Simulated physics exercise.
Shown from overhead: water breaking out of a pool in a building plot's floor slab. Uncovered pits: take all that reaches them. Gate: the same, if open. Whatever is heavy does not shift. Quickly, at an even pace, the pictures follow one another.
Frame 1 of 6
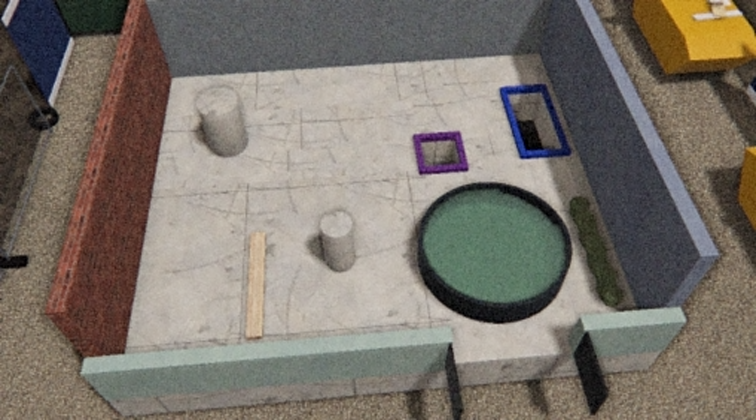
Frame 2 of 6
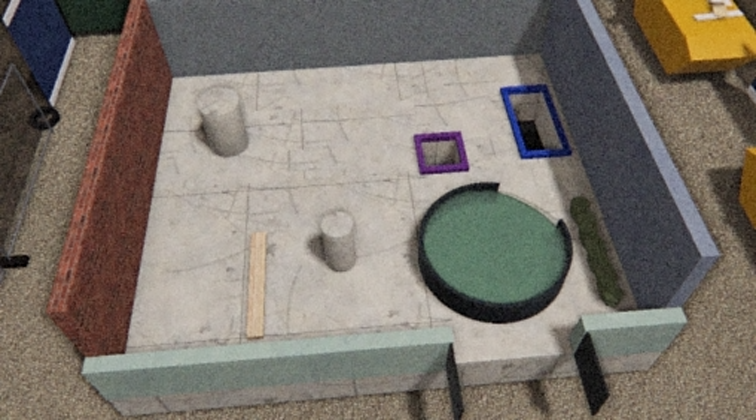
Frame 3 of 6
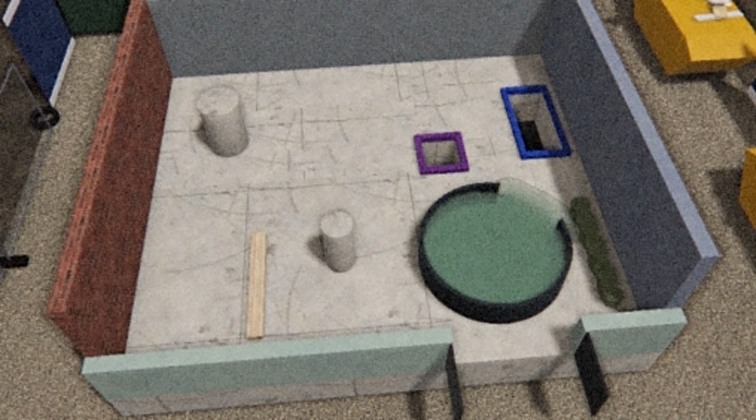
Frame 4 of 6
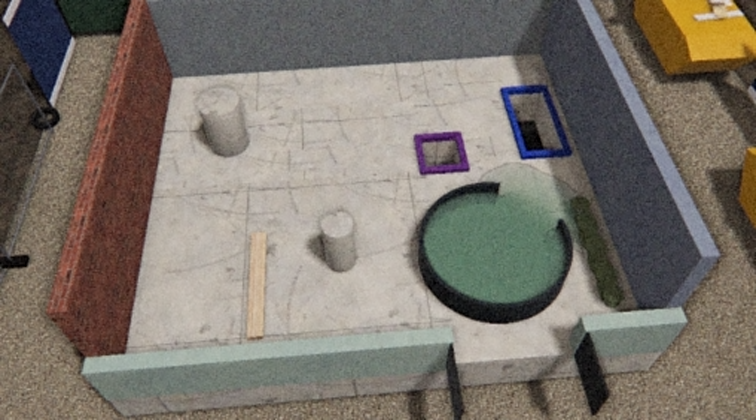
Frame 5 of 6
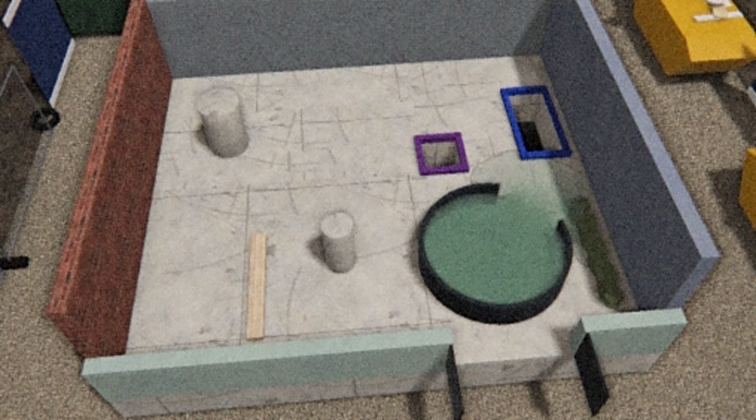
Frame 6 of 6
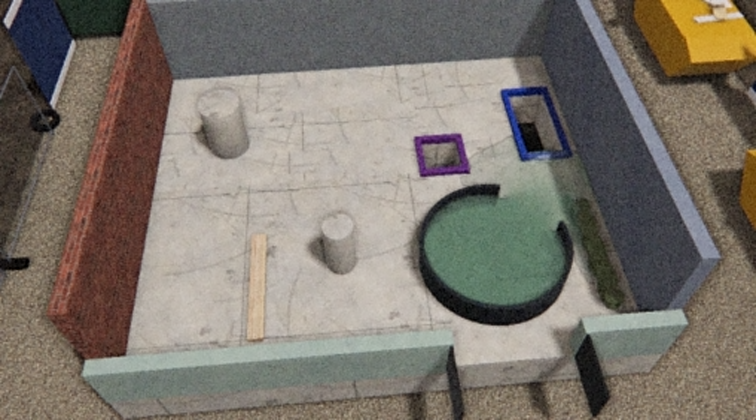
A round, dark-rimmed pool of green water sat whole on a walled floor slab, then a gap opened on its far side and the water poured out, spreading toward the blue-edged pit.
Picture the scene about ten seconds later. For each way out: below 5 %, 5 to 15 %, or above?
Outcome: I expect the gate to account for five up to fifteen per cent, I expect the purple pit to account for a fraction below five per cent, I expect the blue pit to account for upward of fifteen per cent.
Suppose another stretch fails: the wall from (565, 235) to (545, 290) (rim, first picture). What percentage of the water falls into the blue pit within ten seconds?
Share recorded - blue: 4 %.
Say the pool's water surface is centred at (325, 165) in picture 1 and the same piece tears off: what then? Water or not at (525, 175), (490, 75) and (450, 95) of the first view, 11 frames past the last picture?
Well, first one stays dry, second one got wet, third one got wet.
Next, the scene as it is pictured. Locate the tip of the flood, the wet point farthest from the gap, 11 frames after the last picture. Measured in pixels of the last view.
I'd go with roughly (535, 61).
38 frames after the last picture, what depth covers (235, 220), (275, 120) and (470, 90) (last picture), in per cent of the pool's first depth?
Respectively near 0, 0 and 14 per cent.
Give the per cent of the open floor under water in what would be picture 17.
About 15 per cent.
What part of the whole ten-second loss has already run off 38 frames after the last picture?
Something close to 80 percent by that point.
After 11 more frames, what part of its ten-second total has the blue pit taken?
I'd say some 40 per cent.
A moment on, water covers 10 % of the floor; the gate 0 %, the purple pit 0 %, the blue pit 2 %.
Next, water covers 15 % of the floor; the gate 0 %, the purple pit 0 %, the blue pit 8 %.
Then, water covers 20 % of the floor; the gate 0 %, the purple pit 0 %, the blue pit 14 %.
Later, water covers 30 % of the floor; the gate 3 %, the purple pit 0 %, the blue pit 18 %.
In the end, water covers 55 % of the floor; the gate 8 %, the purple pit 0 %, the blue pit 18 %.
